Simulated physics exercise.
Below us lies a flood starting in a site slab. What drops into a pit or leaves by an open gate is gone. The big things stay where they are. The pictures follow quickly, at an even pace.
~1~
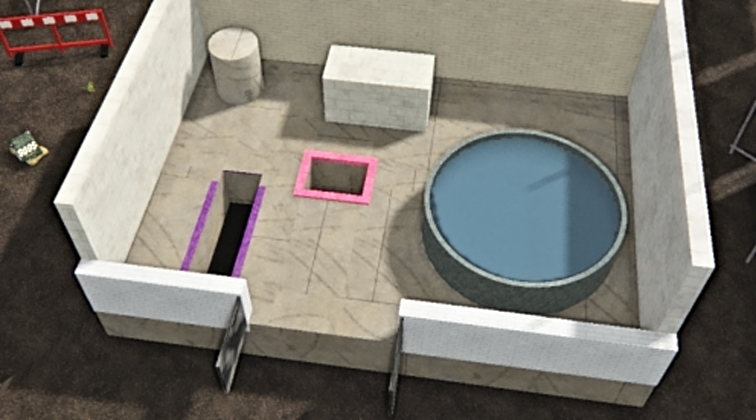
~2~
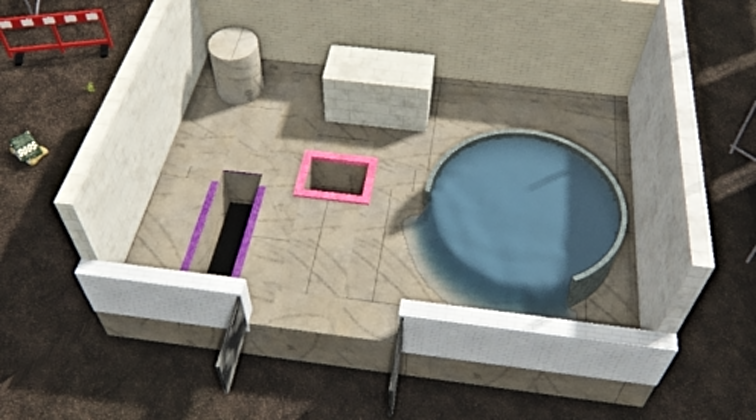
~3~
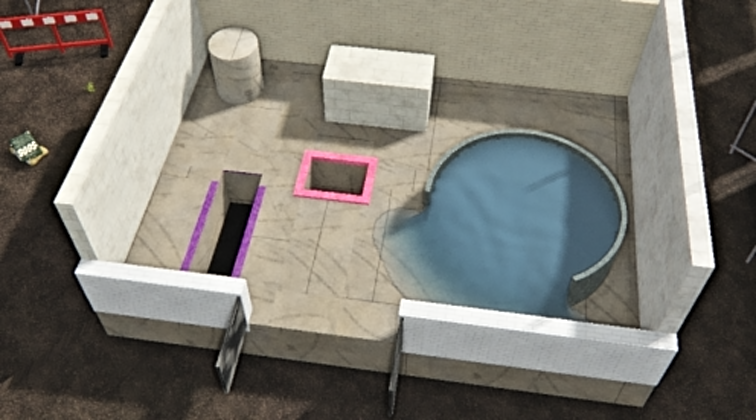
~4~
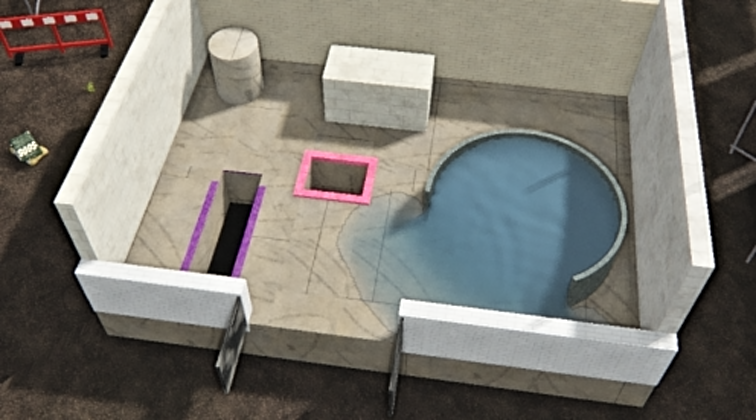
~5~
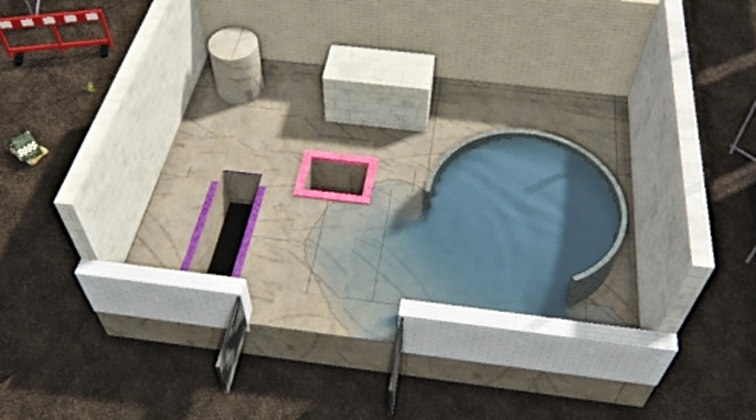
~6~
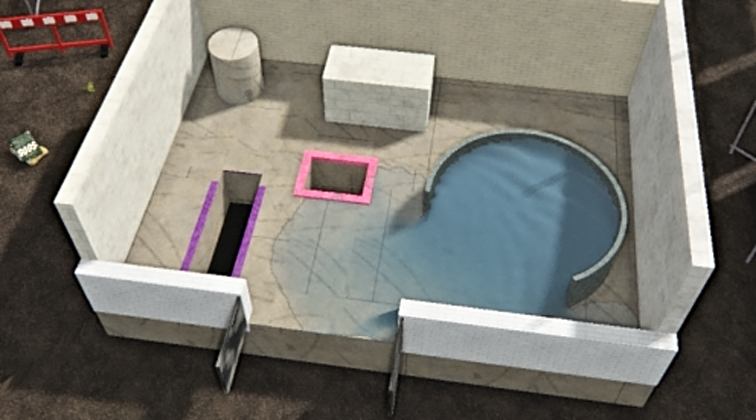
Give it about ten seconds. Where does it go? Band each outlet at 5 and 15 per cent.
One by one: The gate takes over 15 %; the pink pit takes under 5 %; the purple pit takes over 15 %.
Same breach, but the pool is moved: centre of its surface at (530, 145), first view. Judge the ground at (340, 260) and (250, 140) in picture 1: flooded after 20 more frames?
In that order: Awash, not flooded.
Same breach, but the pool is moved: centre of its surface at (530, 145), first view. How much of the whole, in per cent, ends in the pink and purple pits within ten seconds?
Parts in a hundred: Pink 6, purple 30.
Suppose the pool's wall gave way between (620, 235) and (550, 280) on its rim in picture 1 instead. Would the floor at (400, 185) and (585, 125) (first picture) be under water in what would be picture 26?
In that order: Dry, under water.
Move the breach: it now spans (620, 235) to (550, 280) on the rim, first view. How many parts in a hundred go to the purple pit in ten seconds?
Per cent: Purple 20.
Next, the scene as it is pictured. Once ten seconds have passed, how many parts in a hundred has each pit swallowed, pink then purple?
Near 2 and 36 in a hundred.
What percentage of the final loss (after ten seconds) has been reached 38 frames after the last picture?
Some 75 per cent.
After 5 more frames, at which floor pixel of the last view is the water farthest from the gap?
Roughly at (138, 293).
A moment on, water covers 35 % of the floor; the gate 4 %, the pink pit 0 %, the purple pit 1 %.
Next, water covers 40 % of the floor; the gate 10 %, the pink pit 0 %, the purple pit 5 %.
Then, water covers 60 % of the floor; the gate 16 %, the pink pit 0 %, the purple pit 16 %.
Later, water covers 85 % of the floor; the gate 20 %, the pink pit 1 %, the purple pit 27 %.
In the end, water covers 95 % of the floor; the gate 24 %, the pink pit 1 %, the purple pit 37 %.
